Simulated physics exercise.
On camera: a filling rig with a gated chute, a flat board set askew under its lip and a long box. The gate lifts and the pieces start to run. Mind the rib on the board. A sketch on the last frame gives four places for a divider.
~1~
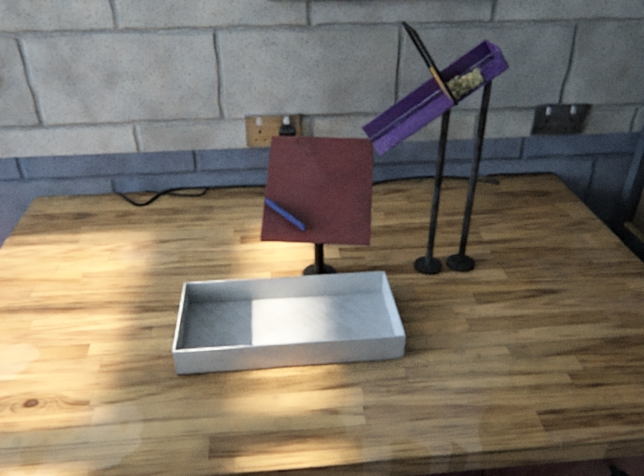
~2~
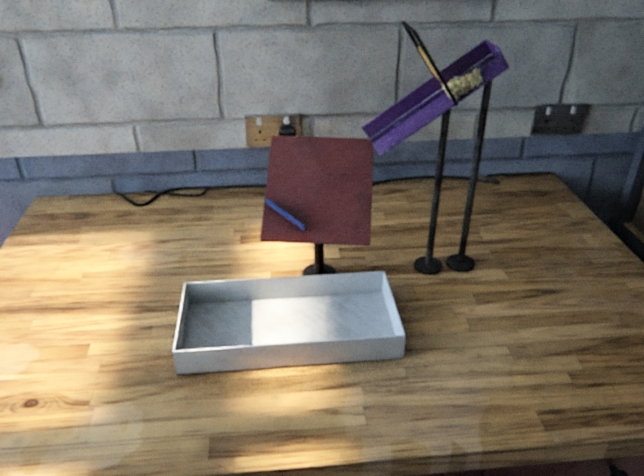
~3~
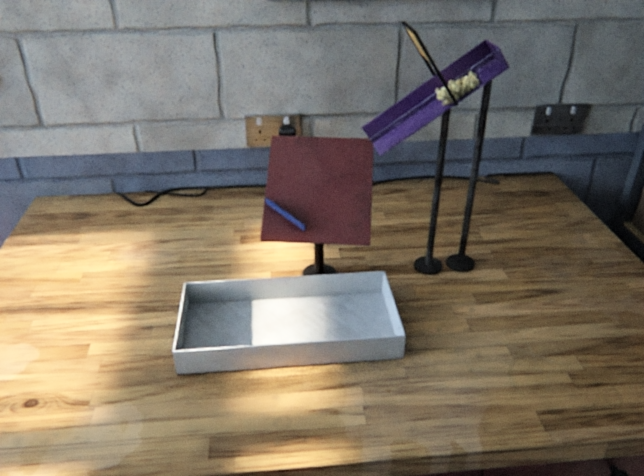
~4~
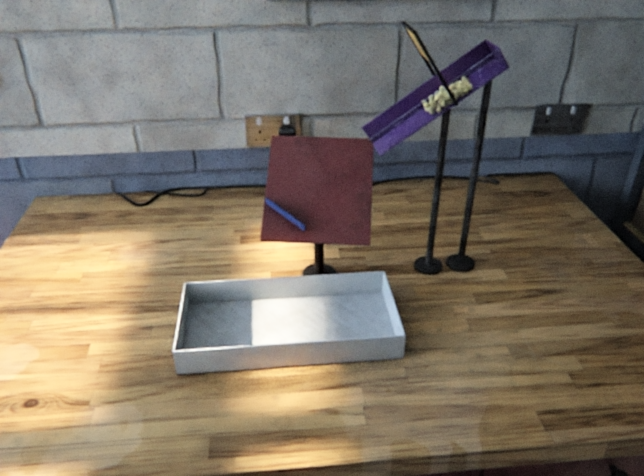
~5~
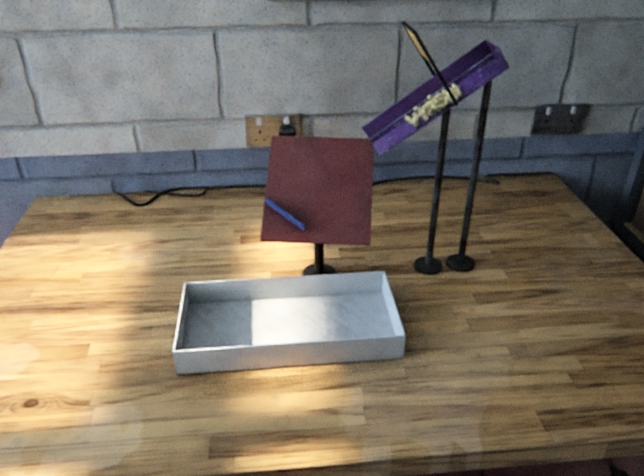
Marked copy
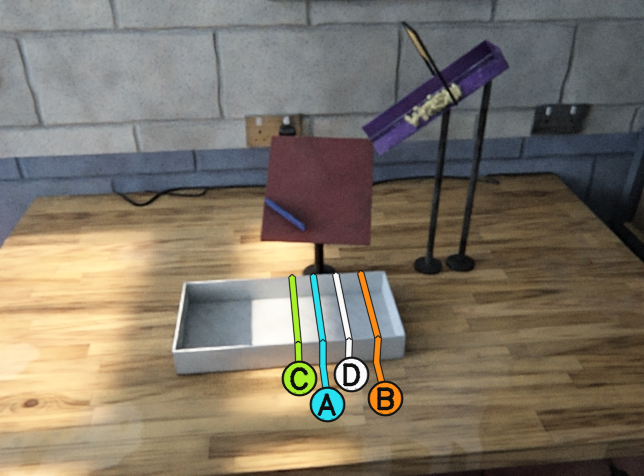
A purple chute slopes down to the left on two black rods above a wooden table, seen from the front and slightly above, before a grey and blue block wall. Below its lip stands a tilted dark red board with a blue rib, behind an empty, long white box. The dark gate lifts slightly and pale soya beans slide a short way down the chute, while the view stays still.
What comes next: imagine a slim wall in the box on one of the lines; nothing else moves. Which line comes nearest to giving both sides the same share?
It is A.
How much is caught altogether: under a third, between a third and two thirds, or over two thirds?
It is over two thirds.
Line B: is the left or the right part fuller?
Left.
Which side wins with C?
The right side.
On the marked copy, line A crosses the front rim at (322, 341); line B crosses the front rim at (377, 337); line C crosses the front rim at (298, 343); line D crosses the front rim at (349, 339).
With A, of what is caught, close to a third on the left of the divider, close to two thirds on the right.
With B, of what is caught, the whole lot on the left of the divider, none at all on the right.
With C, of what is caught, a small share on the left of the divider, all but a few on the right.
With D, of what is caught, all but a few on the left of the divider, a small share on the right.
